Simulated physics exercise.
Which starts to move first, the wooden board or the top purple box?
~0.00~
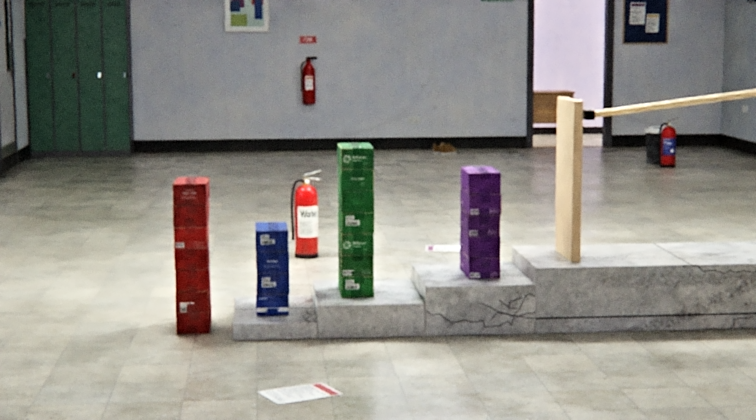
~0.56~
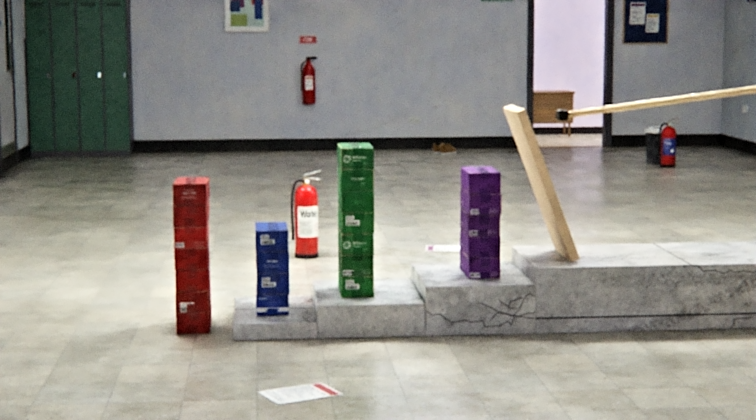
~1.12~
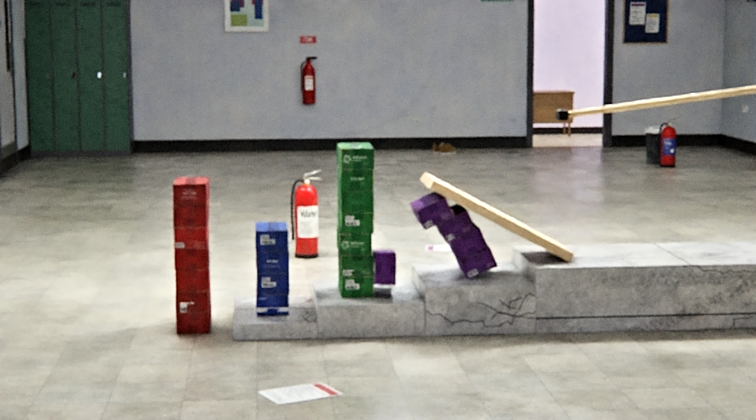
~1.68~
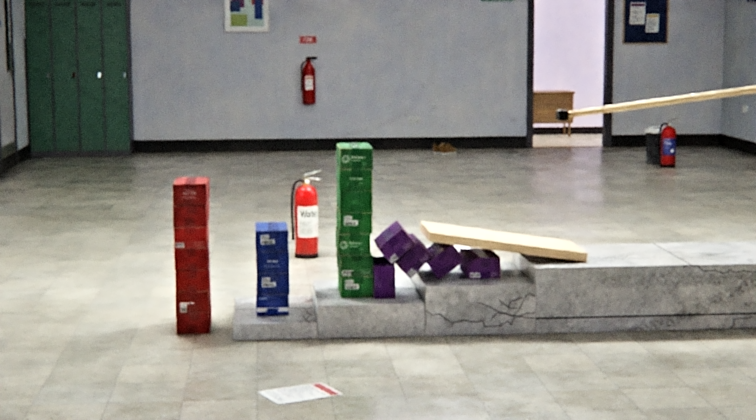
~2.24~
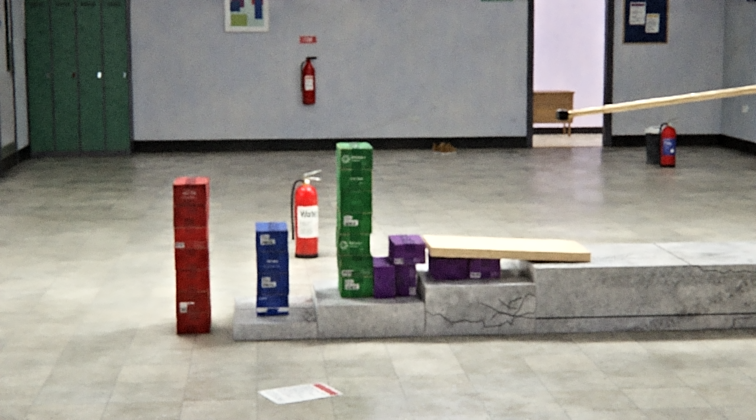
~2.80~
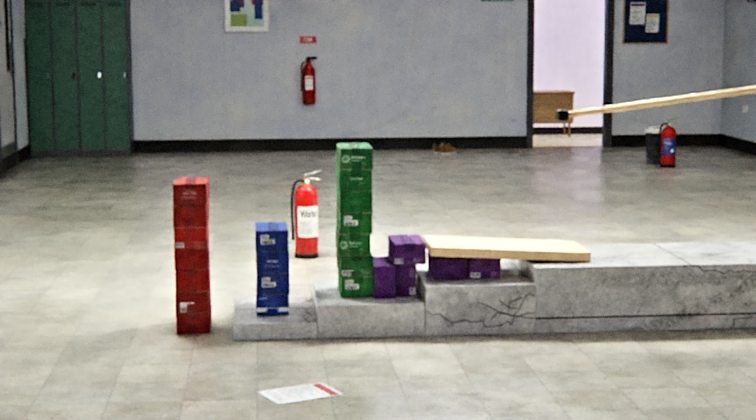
The wooden board starts to move first, tipping to the left while the top purple box is still in place on its stack.
